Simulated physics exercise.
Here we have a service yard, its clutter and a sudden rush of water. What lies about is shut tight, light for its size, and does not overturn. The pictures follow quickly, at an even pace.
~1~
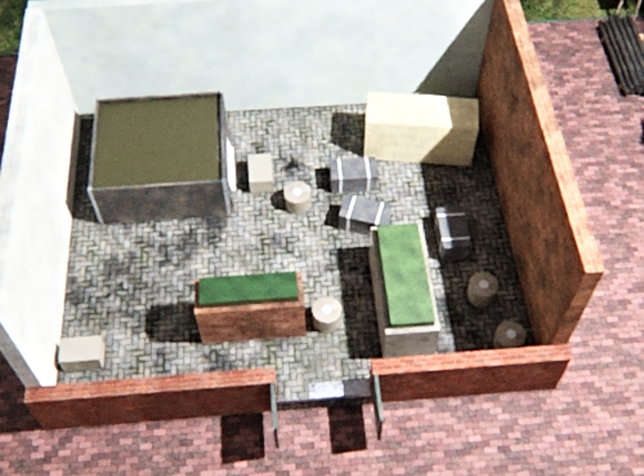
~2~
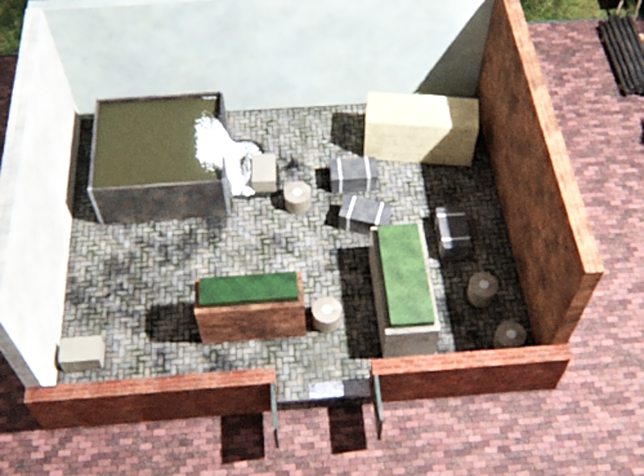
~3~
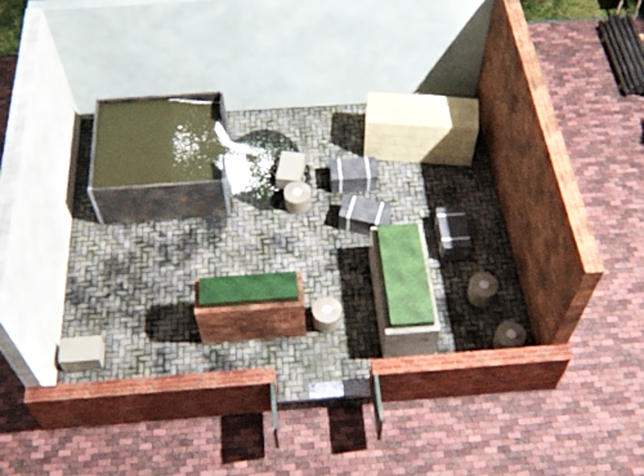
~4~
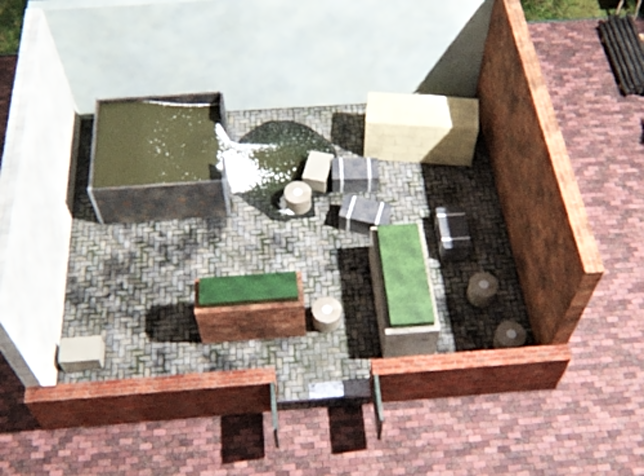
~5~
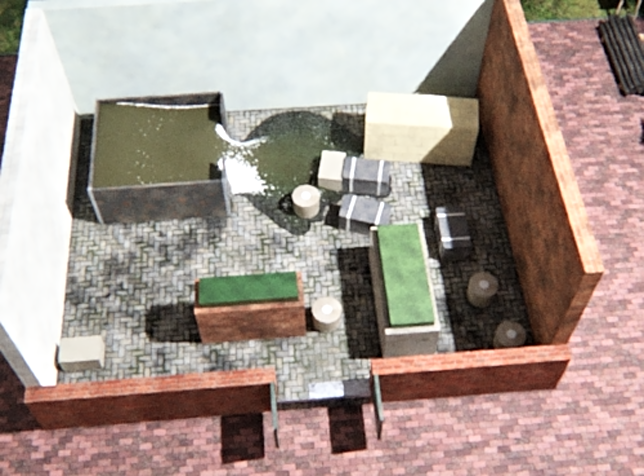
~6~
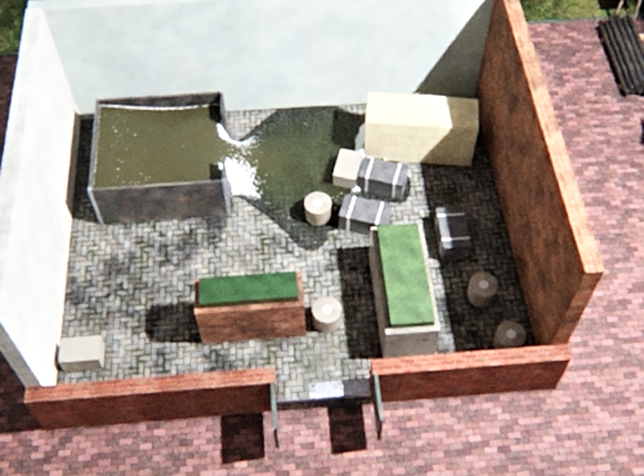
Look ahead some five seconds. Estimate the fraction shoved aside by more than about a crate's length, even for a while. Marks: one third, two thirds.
It is two thirds or more.
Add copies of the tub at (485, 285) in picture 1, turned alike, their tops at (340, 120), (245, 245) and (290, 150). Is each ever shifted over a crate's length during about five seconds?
In that order: Yes, short of that, shifted that much.
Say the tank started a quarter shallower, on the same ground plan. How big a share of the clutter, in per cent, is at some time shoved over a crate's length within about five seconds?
Roughly 80 per cent.
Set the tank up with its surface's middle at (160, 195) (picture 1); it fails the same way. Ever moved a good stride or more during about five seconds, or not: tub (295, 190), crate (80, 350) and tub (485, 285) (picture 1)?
In turn: That far or more, never so far, pushed that far.
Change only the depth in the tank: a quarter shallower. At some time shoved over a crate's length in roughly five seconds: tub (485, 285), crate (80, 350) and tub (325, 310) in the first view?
In turn: Pushed that far, not that far, less than that.
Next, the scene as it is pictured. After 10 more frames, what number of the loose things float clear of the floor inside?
I count 4.
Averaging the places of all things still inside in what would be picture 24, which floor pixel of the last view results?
Close to (412, 280).
A moment on, 3 of 10 are well off their spots; 2 afloat.
Next, 6 of 10 are well off their spots; 4 afloat.
Later, 8 of 10 are well off their spots; 7 afloat.
In the end, 8 of 10 are well off their spots, and 8 have been at some point; 8 afloat.
